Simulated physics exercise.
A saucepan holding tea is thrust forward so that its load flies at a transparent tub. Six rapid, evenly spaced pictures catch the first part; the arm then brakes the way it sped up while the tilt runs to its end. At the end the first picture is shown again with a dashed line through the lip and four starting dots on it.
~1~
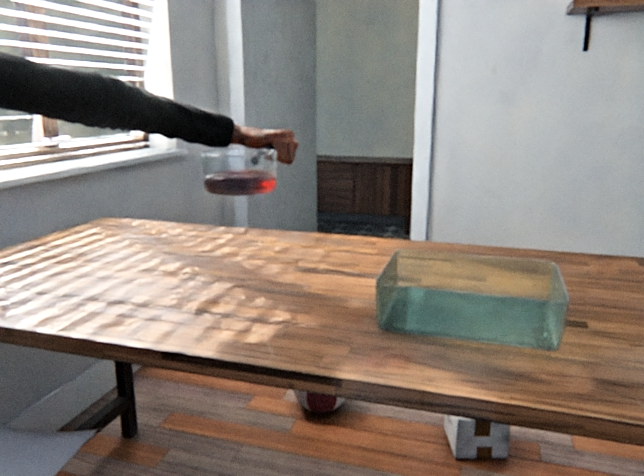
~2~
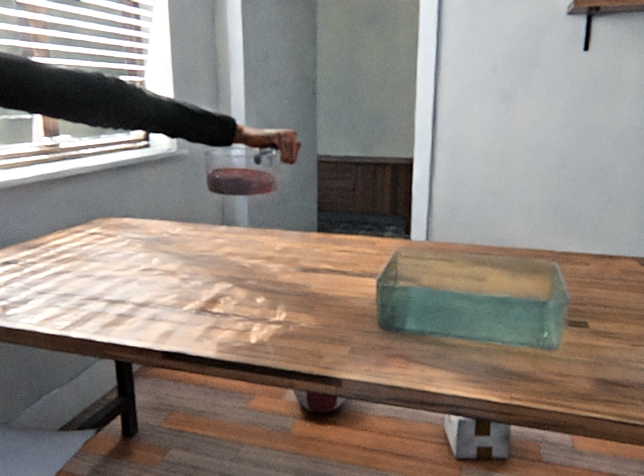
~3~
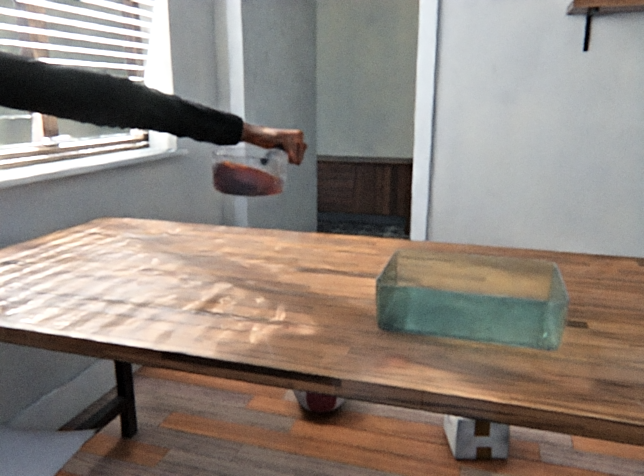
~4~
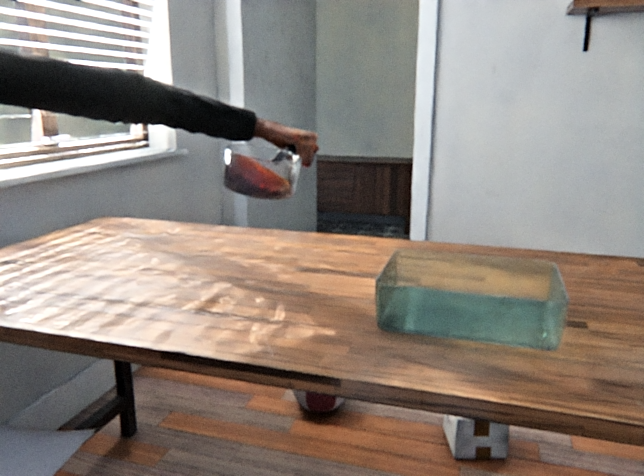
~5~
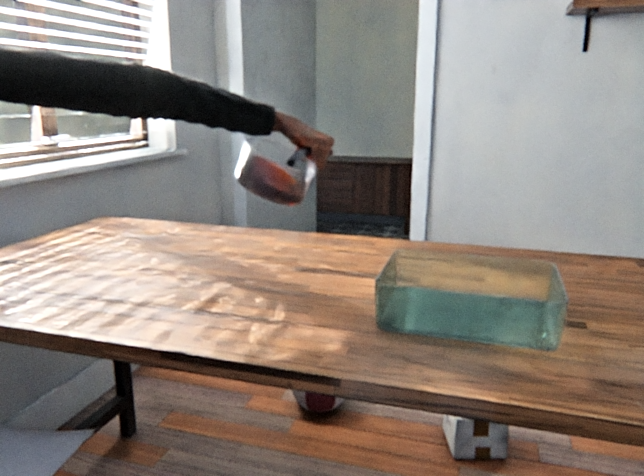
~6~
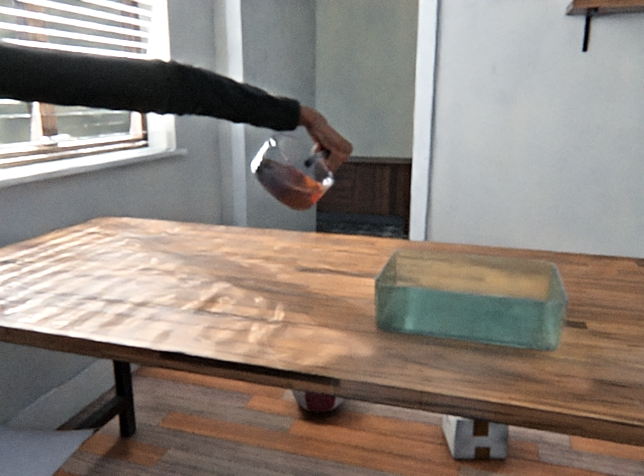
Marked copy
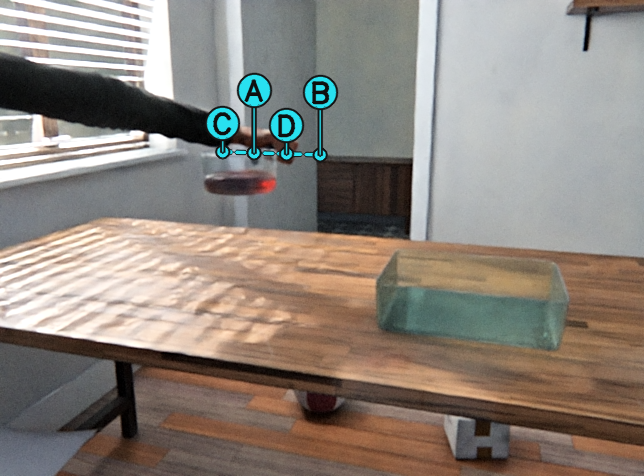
A clear container of reddish liquid, held by a dark-sleeved arm reaching from the left, starts upright above a wooden table, then moves slightly right and tilts progressively, while a transparent tub of greenish liquid stays still on the tabletop.
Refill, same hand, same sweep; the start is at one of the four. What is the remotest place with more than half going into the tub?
The limit is A.
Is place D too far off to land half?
No.
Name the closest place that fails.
Place C.
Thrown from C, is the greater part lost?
Yes, that goes wrong.
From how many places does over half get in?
Three of them.
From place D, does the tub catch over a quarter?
Yes.
On the marked copy, A at (254, 152); B at (320, 154); C at (222, 151); D at (286, 153).
For place A, about 69 % lands in the tub, 14 % falls short and 17 % goes beside or beyond.
For place B, about 75 % lands in the tub, 6 % falls short and 19 % goes beside or beyond.
For place C, about 20 % lands in the tub, 75 % falls short and 4 % goes beside or beyond.
For place D, about 77 % lands in the tub, 3 % falls short and 20 % goes beside or beyond.
